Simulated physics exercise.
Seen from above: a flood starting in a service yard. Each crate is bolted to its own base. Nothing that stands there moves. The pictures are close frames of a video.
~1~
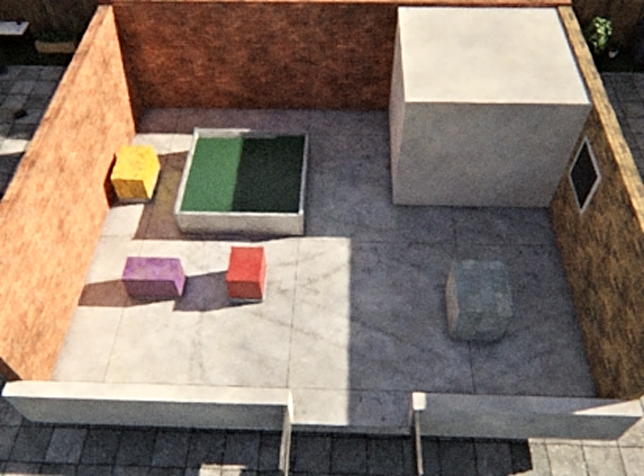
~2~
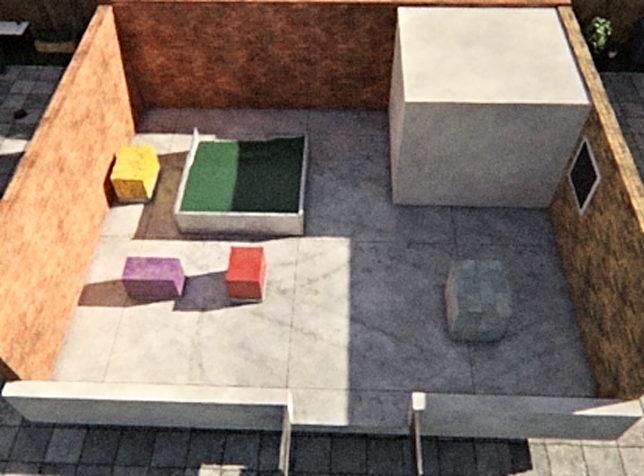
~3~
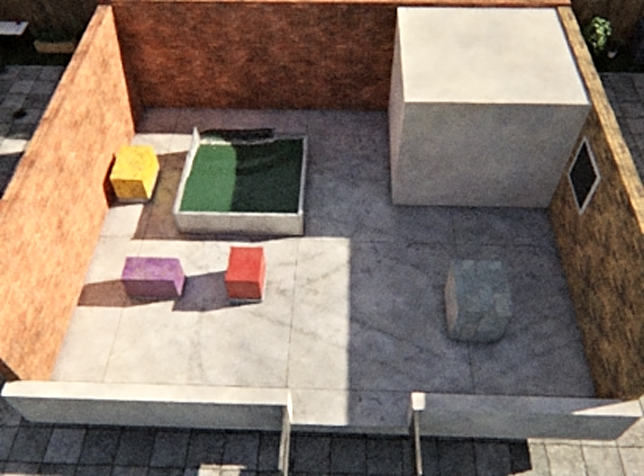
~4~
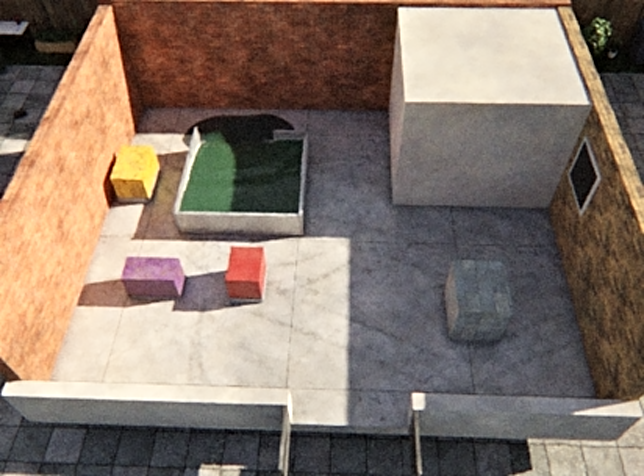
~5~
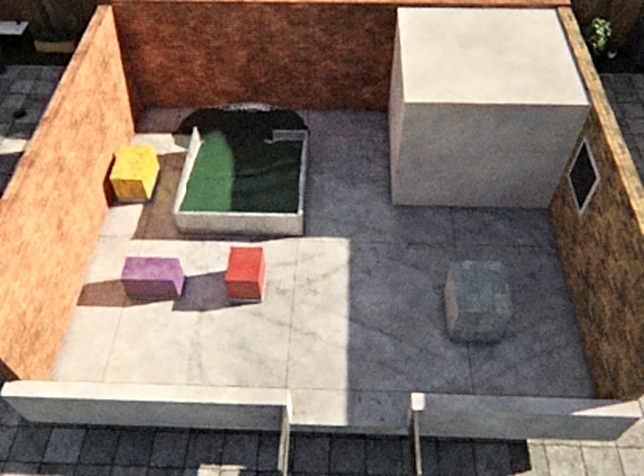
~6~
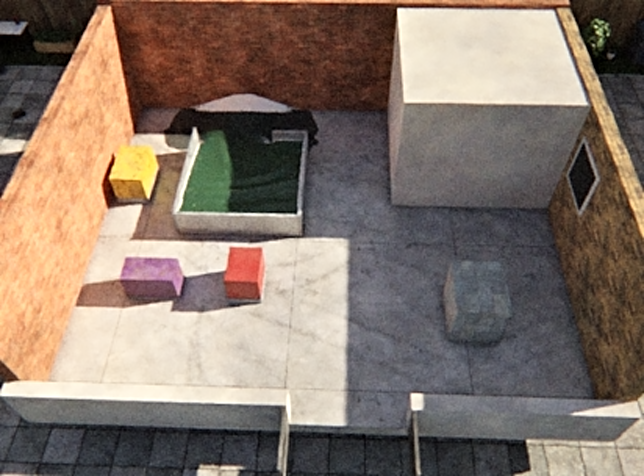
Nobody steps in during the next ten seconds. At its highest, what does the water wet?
In the end: The yellow crate is soaked; the red crate keeps dry; the purple crate is soaked.
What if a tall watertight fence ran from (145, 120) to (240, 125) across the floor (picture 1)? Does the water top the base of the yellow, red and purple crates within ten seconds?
Then: Yellow ends up wet, red is spared, purple is topped.
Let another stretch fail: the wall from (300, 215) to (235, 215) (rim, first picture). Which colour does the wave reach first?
First comes the red crate.
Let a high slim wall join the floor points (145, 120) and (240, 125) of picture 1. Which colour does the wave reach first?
The yellow crate.
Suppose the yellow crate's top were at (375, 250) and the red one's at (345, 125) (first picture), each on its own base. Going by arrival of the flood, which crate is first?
The one in red.
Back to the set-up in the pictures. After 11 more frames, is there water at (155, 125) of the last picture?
Verdict: Awash.
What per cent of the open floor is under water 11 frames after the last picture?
Close to 15 %.
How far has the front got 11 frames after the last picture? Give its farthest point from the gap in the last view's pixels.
At about (382, 116).
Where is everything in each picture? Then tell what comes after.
The first frame shows the open tank at (245, 172) is whole and still.
In the second frame, the front is at a hidden place, out from the gap on the open tank's far side.
In the third frame, water pours out on the open tank's far side and has run to a hidden place.
In the fourth frame, the front is at (276, 119), out from the gap on the open tank's far side.
In the fifth frame, water pours out on the open tank's far side and has run to (287, 111).
In the sixth frame, water pours out on the open tank's far side and has run to (304, 111).
A moment on, water covers 10 % of the floor; the yellow crate not reached, the red crate not reached, the purple crate not reached.
Next, water covers 15 % of the floor; the yellow crate water round its plinth, the red crate not reached, the purple crate not reached.
Then, water covers 30 % of the floor; the yellow crate water round its plinth, the red crate not reached, the purple crate not reached.
Later, water covers 60 % of the floor; the yellow crate water round its plinth, the red crate water round its plinth, the purple crate water round its plinth.
In the end, water covers 80 % of the floor; the yellow crate was topped, the red crate stayed above the water, the purple crate was topped.
